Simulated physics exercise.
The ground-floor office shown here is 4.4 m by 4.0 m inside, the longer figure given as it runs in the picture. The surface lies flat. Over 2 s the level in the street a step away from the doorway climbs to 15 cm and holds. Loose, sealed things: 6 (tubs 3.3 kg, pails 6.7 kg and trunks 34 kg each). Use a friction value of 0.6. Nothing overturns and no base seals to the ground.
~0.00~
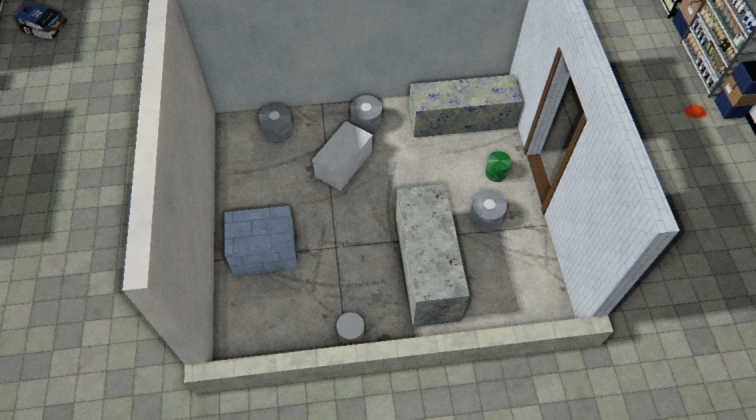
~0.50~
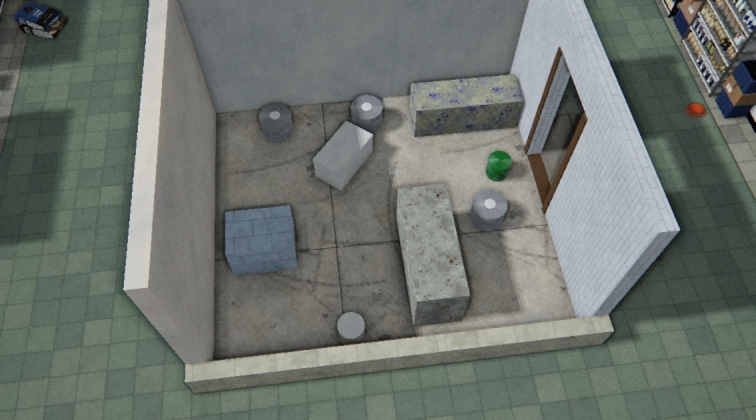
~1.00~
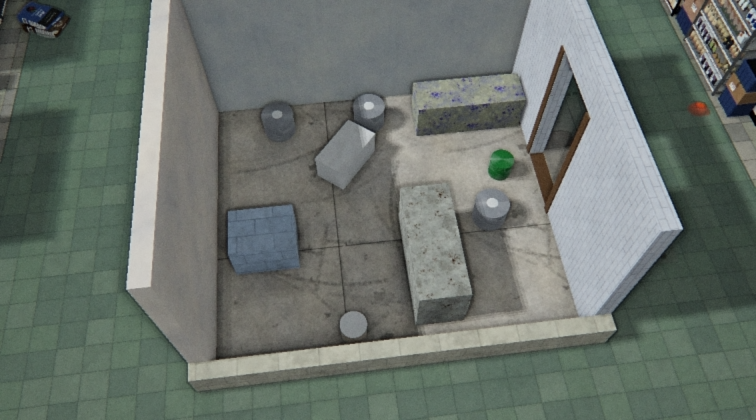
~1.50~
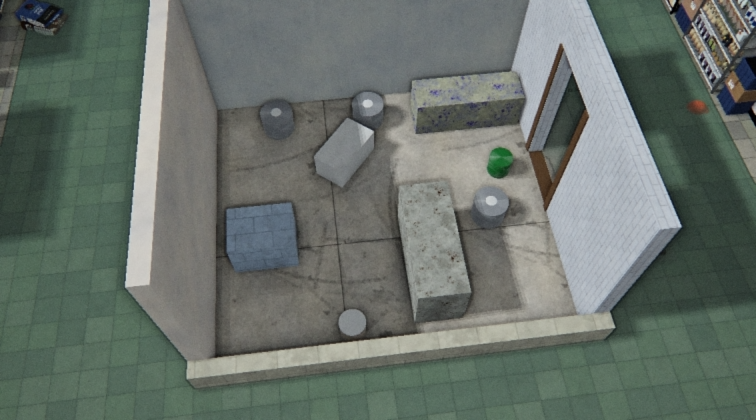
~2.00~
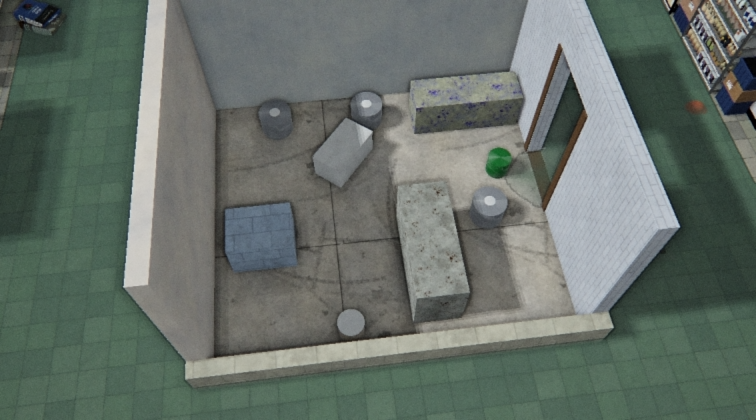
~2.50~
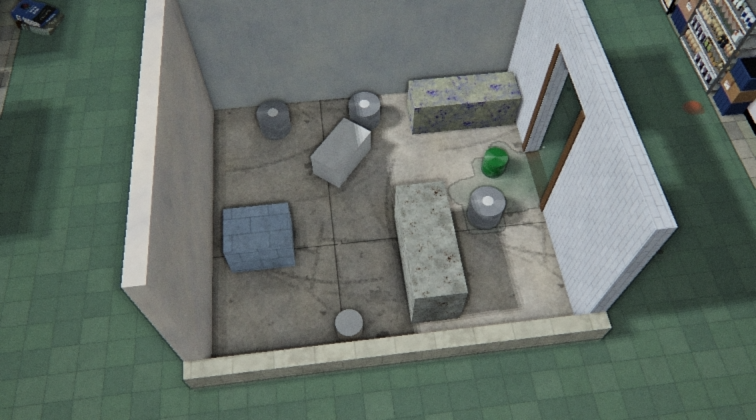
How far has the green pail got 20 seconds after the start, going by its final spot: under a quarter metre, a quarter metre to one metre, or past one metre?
Past one metre.
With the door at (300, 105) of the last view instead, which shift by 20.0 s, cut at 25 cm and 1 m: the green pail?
Green pail: Remains in position.
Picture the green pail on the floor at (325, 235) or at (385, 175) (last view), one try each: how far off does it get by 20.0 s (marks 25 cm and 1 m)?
Results in order: It covers a small distance; it ends up well away.
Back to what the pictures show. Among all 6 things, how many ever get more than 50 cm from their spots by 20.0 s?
5.
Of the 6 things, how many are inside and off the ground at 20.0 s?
5 at that moment.
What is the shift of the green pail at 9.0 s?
Close to 80 cm.
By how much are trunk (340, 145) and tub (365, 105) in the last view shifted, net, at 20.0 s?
The first is 20 cm from its start, the second 150 cm.
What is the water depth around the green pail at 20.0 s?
10 cm or so.
After 4.0 s the green pail is near (452, 152), 0.6 m from its start, aground; 0 afloat.
After 9.0 s the green pail is near (435, 148), 0.9 m from its start, aground; 3 afloat.
After 16.0 s the green pail is near (401, 133), 1.4 m from its start, aground; 3 afloat.
After 20.0 s the green pail is near (401, 115), 1.5 m from its start, afloat; 5 afloat.
